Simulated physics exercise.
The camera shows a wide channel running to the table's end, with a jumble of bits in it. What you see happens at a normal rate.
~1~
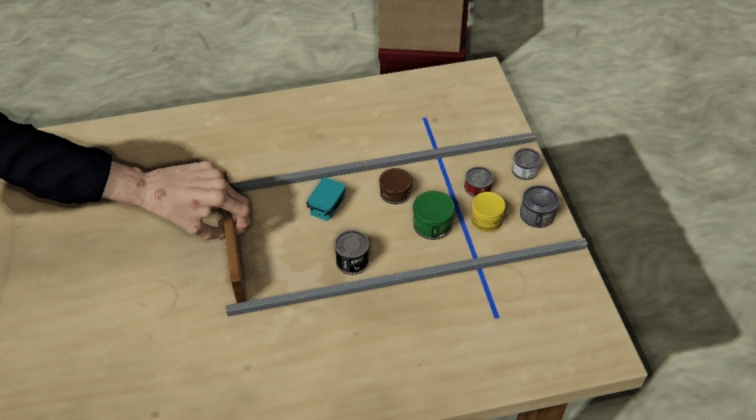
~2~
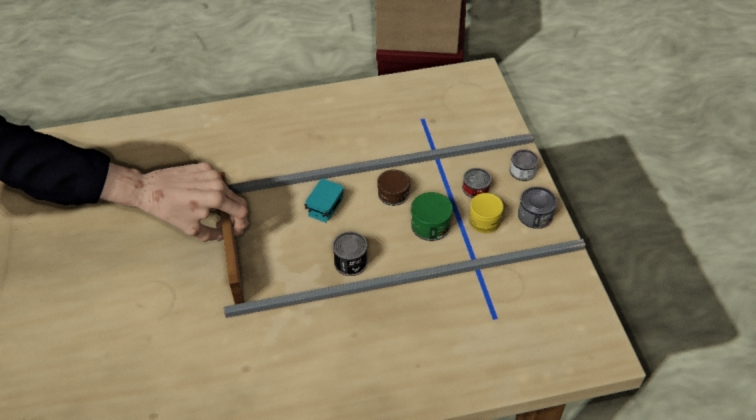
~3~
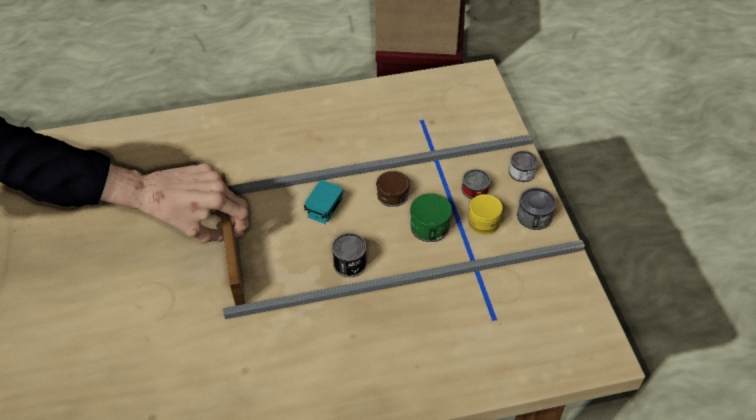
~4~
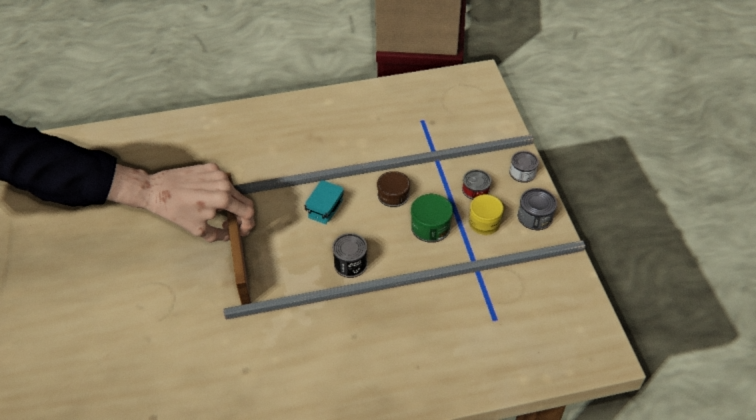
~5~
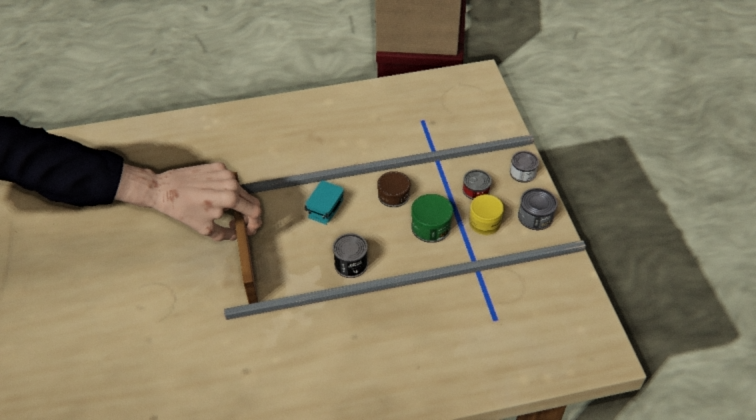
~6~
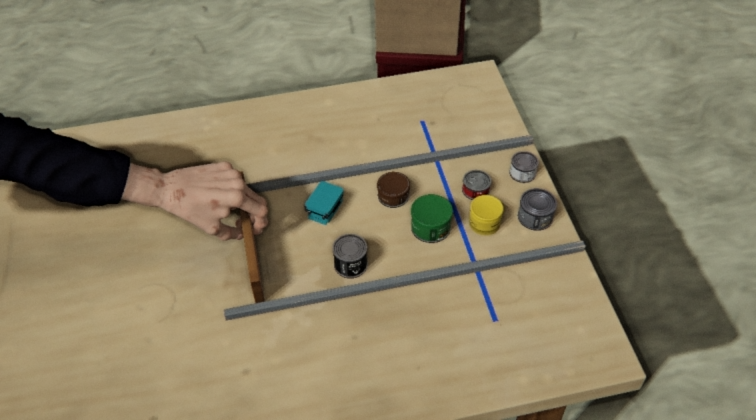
A hand in a dark sleeve grips an upright wooden board at the left of a pale wooden table, seen from above at an angle. Between two grey rails sit a teal block, a brown tub, a black pot and a green pot, with red, yellow, grey and white containers beyond a blue line. The board slides slightly right, the containers stay in place, and the view shifts slightly early on.
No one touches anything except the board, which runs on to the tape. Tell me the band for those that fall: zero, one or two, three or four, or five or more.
I predict that no one of them will leave the table.
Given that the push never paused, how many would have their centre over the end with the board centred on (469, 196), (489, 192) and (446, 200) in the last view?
Place by place: 0, 1 and 0.
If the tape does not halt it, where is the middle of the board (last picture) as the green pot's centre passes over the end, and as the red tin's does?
Around (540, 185), then around (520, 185).
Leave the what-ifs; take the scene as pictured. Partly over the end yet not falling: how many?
That'd be 0.
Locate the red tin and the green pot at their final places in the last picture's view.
In the last picture the red tin sits around (505, 187) and the green pot around (478, 208).
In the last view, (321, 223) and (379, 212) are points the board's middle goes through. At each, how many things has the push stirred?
First 1 and then 3.
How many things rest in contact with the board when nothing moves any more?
The number is 3.
A little later, none off yet; white tin at rest near (524, 167); grey tin at rest near (537, 210); red tin at rest near (477, 185).
When it is over, the number that fall off is zero.
